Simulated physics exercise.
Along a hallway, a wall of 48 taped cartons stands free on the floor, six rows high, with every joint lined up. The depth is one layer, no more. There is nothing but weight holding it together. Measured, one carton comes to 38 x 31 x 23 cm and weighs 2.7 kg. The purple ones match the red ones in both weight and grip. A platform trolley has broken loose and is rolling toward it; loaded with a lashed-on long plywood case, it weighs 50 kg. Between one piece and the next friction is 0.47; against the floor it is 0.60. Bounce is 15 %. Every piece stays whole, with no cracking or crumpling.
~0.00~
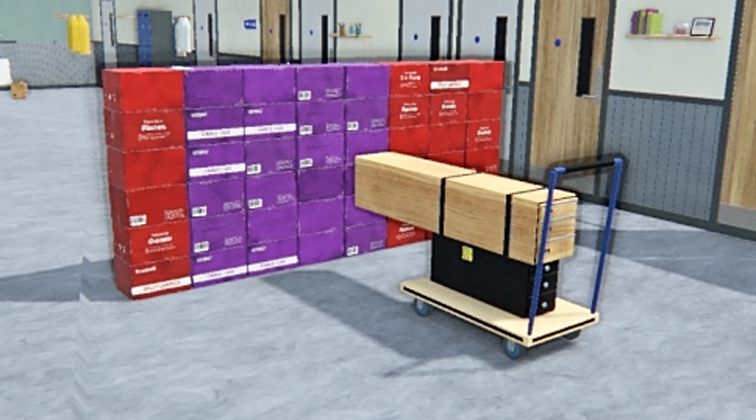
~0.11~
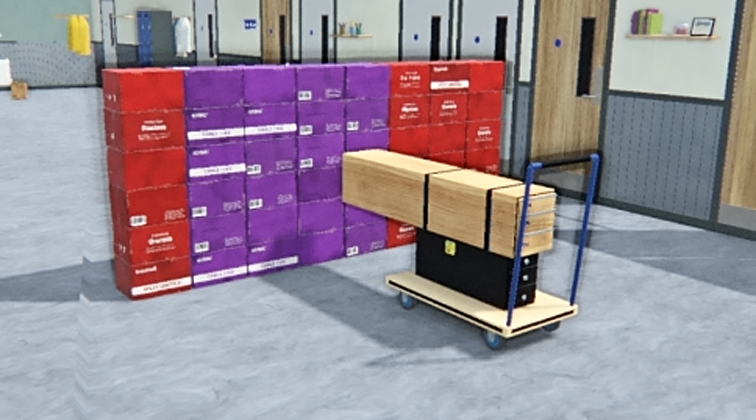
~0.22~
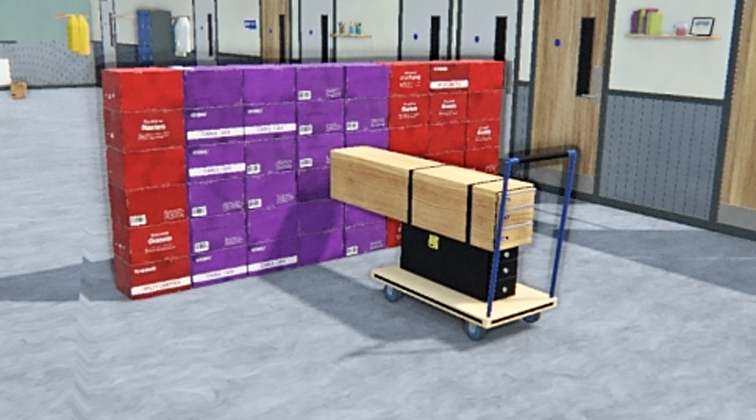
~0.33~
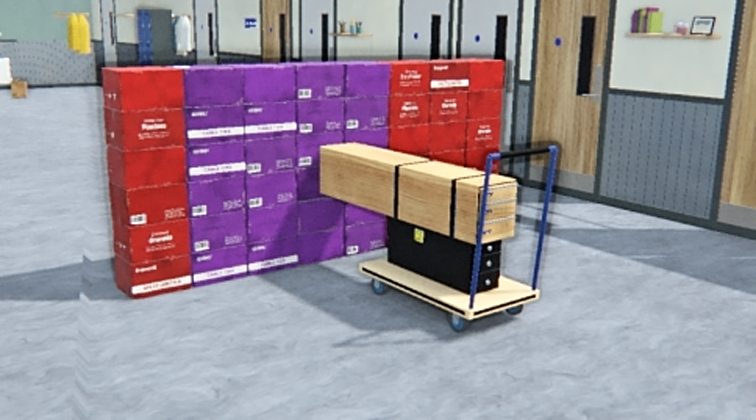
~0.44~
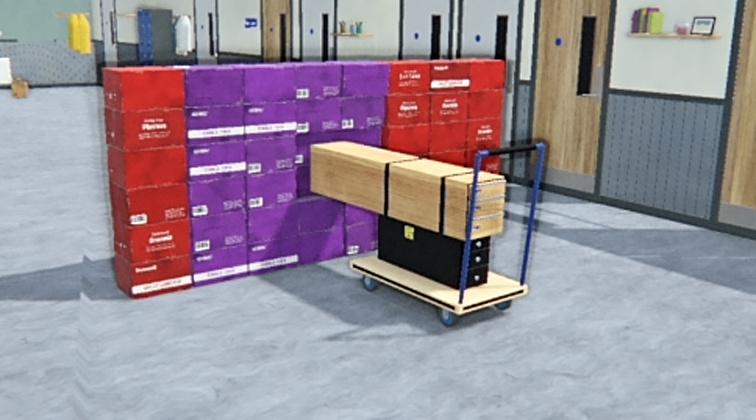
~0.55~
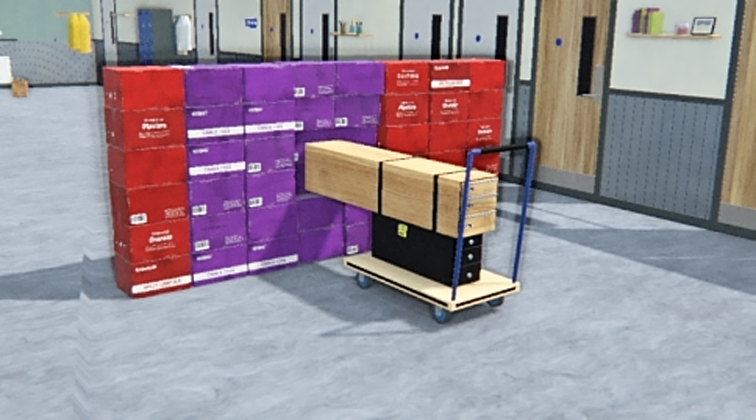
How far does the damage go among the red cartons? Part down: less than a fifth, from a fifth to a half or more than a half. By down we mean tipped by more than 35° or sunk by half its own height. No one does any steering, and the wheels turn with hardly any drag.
I'd put it at fewer than a fifth of them.
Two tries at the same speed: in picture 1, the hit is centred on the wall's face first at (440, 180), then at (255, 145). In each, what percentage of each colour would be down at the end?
First try then second: Red 40 and 0, purple 0 and 40 per cent.
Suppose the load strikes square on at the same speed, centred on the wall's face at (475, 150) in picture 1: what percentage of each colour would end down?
That would leave red at 30 % and purple at 0 %.
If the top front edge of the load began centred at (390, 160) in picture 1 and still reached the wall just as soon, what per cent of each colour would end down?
Red 0%, purple 40%.
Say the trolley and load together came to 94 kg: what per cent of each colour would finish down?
Down at the end: Red 0 per cent, purple 40 per cent.
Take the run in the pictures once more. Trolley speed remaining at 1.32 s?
Speed: Around 0.1 m/s.
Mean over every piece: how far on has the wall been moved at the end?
Mean shift: Roughly 15 cm.
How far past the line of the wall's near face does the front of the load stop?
About 15 centimetres.
Around 0.72 s, load 22 cm past the wall's line, still rolling; none of the 24 red cartons down (0 of 48 in all colours); top red carton unmoved; top purple carton tipped 8°.
Around 1.08 s, load 23 cm past the wall's line, still rolling; none of the 24 red cartons down (0 of 48 in all colours); top red carton unmoved; top purple carton tipped 35°, 9 cm lower.
Around 1.32 s, load 19 cm past the wall's line, still rolling; none of the 24 red cartons down (8 of 48 in all colours); top red carton unmoved; top purple carton tipped 73°, 53 cm lower.
Around 1.54 s, load 17 cm past the wall's line, still rolling; none of the 24 red cartons down (8 of 48 in all colours); top red carton unmoved; top purple carton on its side.
Finally (2.5 s), load 16 cm past the wall's line, stopped; none of the 24 red cartons down (8 of 48 in all colours); top red carton unmoved; top purple carton on its side. That is 0 per cent. Seen by the last camera, middles, top red carton near (438, 76), top purple carton near (282, 194).
